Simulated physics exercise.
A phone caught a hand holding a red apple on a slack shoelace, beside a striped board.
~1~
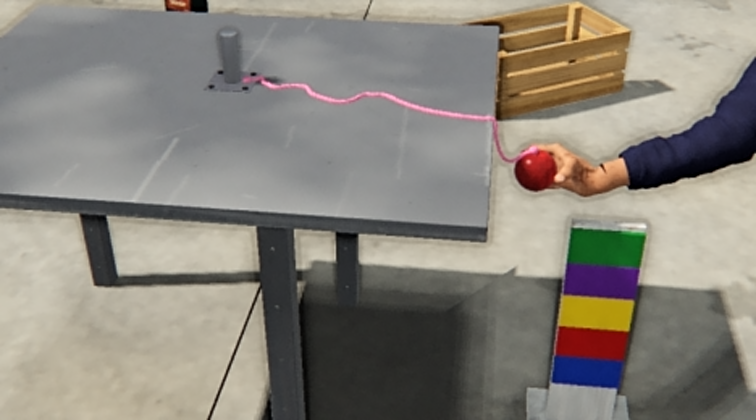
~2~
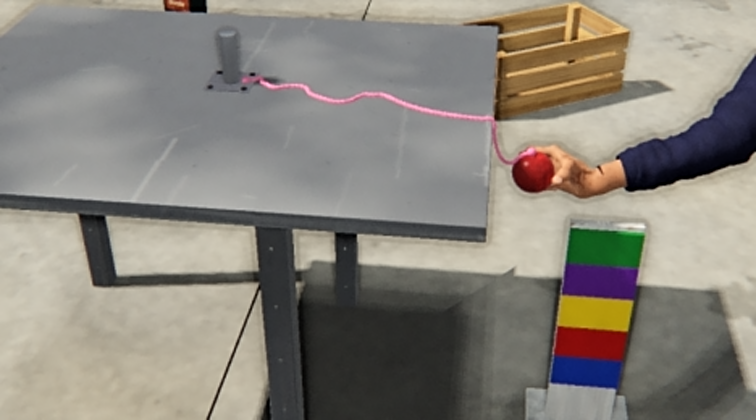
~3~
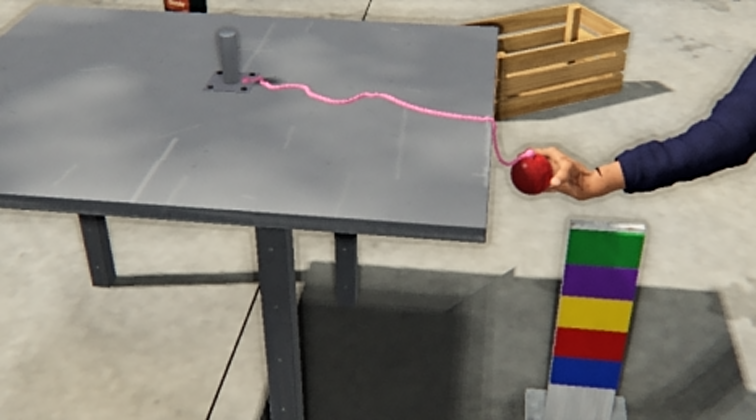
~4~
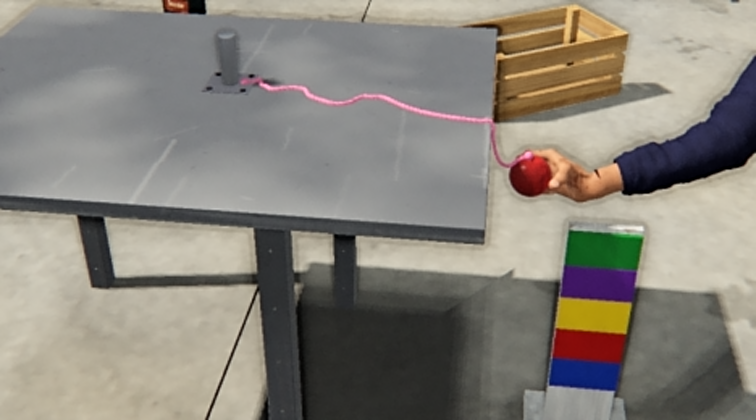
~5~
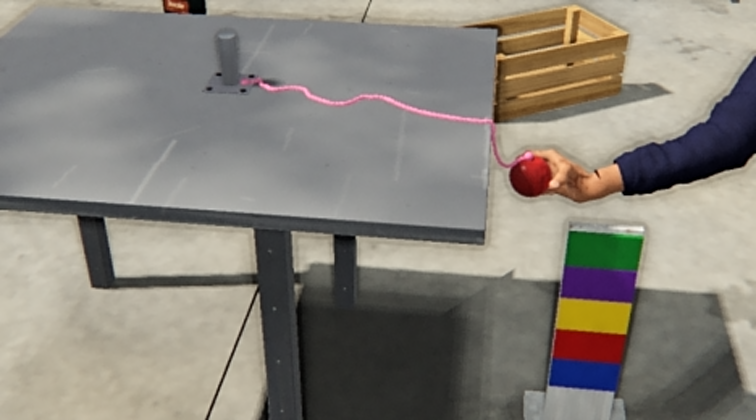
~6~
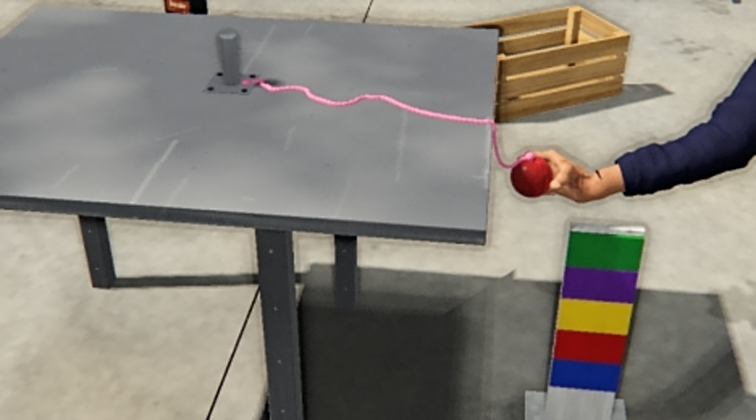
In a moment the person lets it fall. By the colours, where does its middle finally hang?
At the green band.
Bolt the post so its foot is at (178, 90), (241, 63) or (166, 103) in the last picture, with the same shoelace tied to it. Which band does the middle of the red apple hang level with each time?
In turn, no band, then green, then above them all.
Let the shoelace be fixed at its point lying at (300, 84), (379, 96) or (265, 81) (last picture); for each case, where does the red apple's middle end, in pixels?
Try 1: (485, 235); try 2: (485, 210); try 3: (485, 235).
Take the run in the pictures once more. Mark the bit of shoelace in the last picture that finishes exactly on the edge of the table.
You'll find it somewhere near (448, 118).
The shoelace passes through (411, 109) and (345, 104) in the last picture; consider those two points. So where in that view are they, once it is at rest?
The first settles around (454, 110), the second around (374, 100).
Soon after, apple near (517, 245); level with green.
Then, apple near (459, 230); level with green.
Further on, apple near (489, 243); level with green.
At rest, apple near (485, 242); level with green. Its middle rests at the green band.
